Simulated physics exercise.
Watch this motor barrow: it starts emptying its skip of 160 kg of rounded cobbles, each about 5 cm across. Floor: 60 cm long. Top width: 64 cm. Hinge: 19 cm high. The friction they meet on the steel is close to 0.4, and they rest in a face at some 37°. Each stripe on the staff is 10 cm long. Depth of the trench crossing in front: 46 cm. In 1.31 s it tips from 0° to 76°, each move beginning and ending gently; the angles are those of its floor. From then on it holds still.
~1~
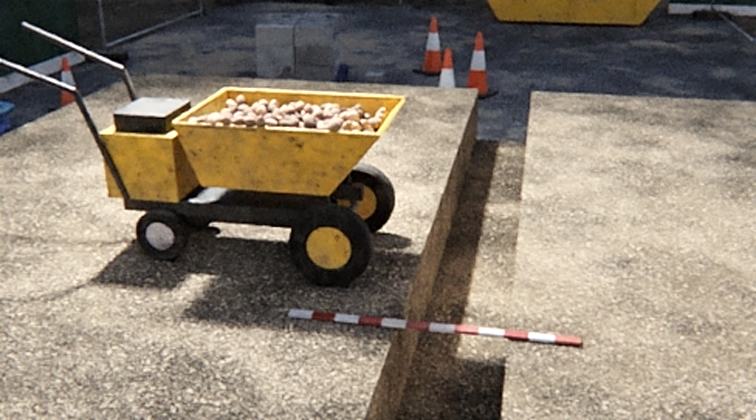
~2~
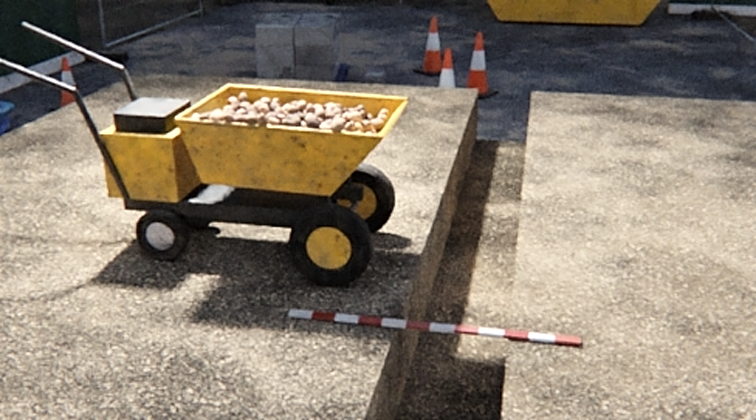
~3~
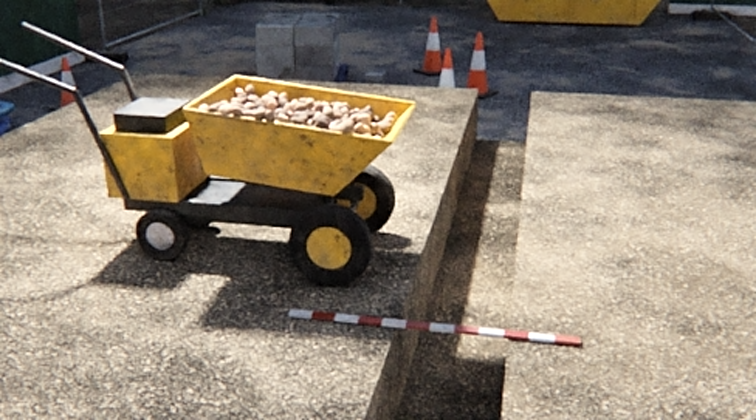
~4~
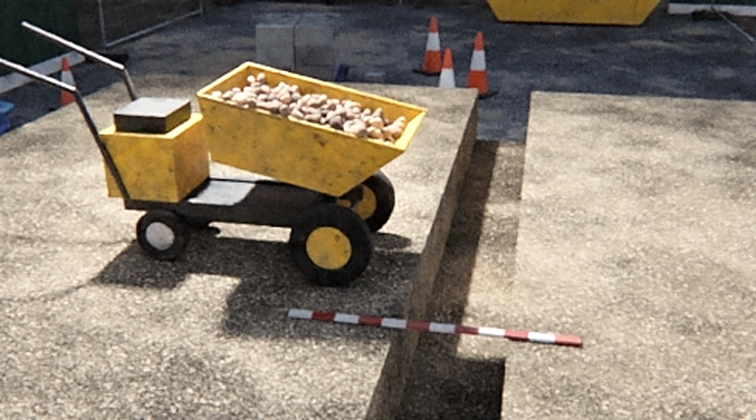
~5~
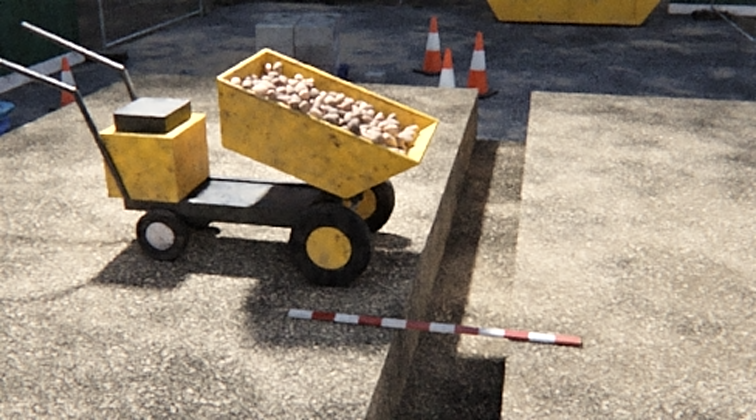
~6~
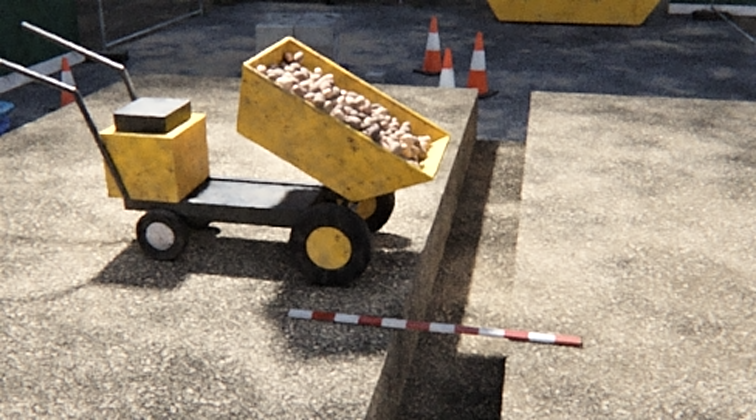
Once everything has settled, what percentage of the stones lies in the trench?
I would say 75 percent.
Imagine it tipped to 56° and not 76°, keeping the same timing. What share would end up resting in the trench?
It would come to about 50 percent.
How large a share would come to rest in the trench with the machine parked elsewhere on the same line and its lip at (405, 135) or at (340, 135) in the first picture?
Close to 45 percent in the first case, 100 percent in the second.
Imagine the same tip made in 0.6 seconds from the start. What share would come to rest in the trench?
Around 55 per cent would end in the trench.
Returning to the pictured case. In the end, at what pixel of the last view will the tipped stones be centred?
Around (489, 334).
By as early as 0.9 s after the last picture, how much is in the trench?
Something like 40 in a hundred.
Then, 0.4 s after the last picture the floor is at 64°, 99 % in the skip, 1 % in the trench; the foremost stones are at (485, 247).
Then, 0.9 s after the last picture the floor is at 76°, 42 % in the skip, 39 % in the trench, 19 % past the trench; the foremost stones are at (619, 284).
Then, 1.2 s after the last picture the floor is at 76°, 12 % in the skip, 63 % in the trench, 25 % past the trench; the foremost stones are at (725, 285).
Then, 3.2 s after the last picture the floor is at 76°, 0 % in the skip, 75 % in the trench, 25 % past the trench; the foremost stones are past the picture's edge.
